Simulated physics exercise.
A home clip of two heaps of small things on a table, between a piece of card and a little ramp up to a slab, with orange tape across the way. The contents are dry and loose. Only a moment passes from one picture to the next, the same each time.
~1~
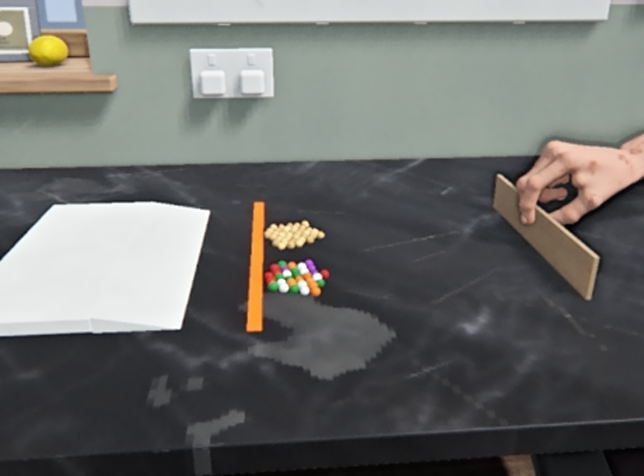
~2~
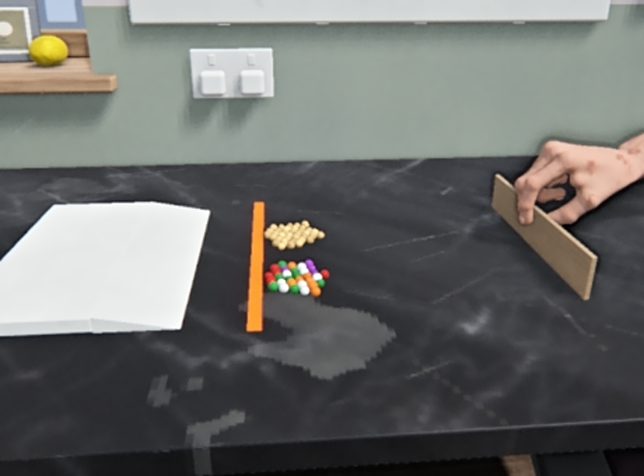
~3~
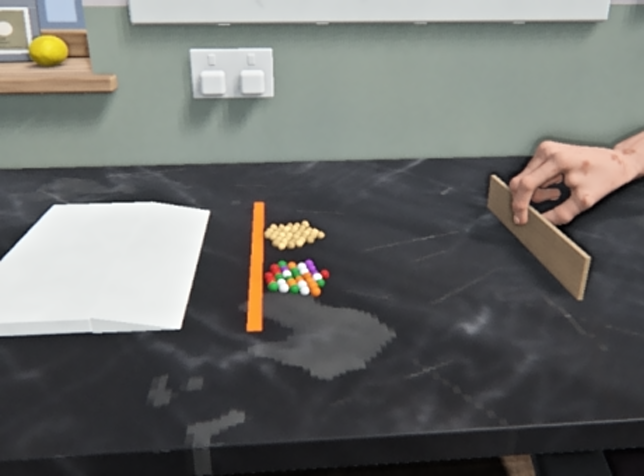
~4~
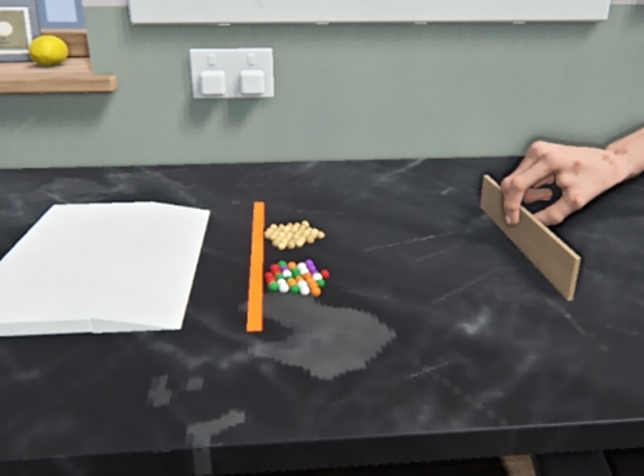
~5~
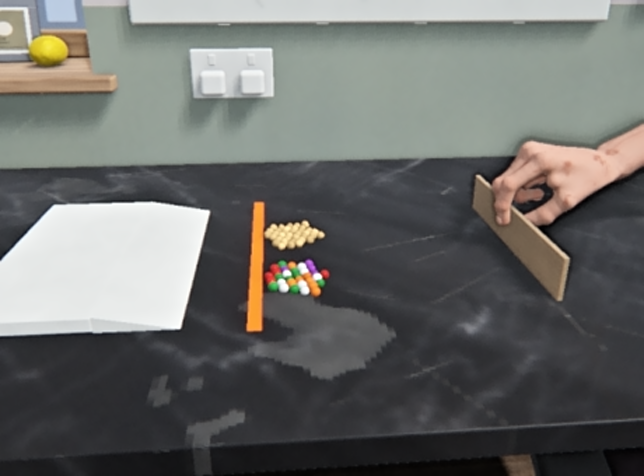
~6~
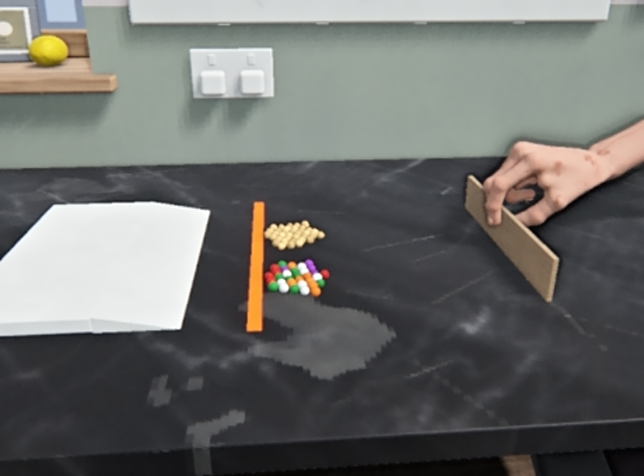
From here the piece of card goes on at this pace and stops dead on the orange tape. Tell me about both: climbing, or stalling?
The nearer portion never reaches the slab and the farther portion never reaches the slab.
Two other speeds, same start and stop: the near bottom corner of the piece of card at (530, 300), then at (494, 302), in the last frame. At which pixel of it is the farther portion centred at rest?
Around (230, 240) in the first try, (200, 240) in the second.
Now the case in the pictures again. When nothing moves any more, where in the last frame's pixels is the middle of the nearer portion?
At about (199, 281).
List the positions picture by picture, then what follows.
Piece of card at (584, 269), at rest; orange tape at (259, 207); top of the ramp at (95, 307); nearer portion at (297, 276), some round plastic beads; farther portion at (290, 236), some dried chickpeas, in the first frame.
Piece of card at (582, 269); farther portion at (290, 236), in the second frame.
Piece of card at (576, 270); nearer portion at (297, 276), in the third frame.
Piece of card at (566, 270); farther portion at (290, 236), in the fourth frame.
Piece of card at (555, 270); nearer portion at (297, 276), in the fifth frame.
Piece of card at (545, 271); orange tape at (259, 207); top of the ramp at (95, 307); nearer portion at (297, 276); farther portion at (290, 236), in the sixth frame.
Then, 0.83 s past the last view, piece of card still moving, near (377, 214); nearer portion all short of the ramp; farther portion all short of the ramp.
Then, 1.68 s past the last view, piece of card stopped at the orange tape; nearer portion all short of the ramp; farther portion all short of the ramp.
Finally, piece of card stopped at the orange tape; nearer portion none past the top, all short of the ramp; farther portion none past the top, all short of the ramp.
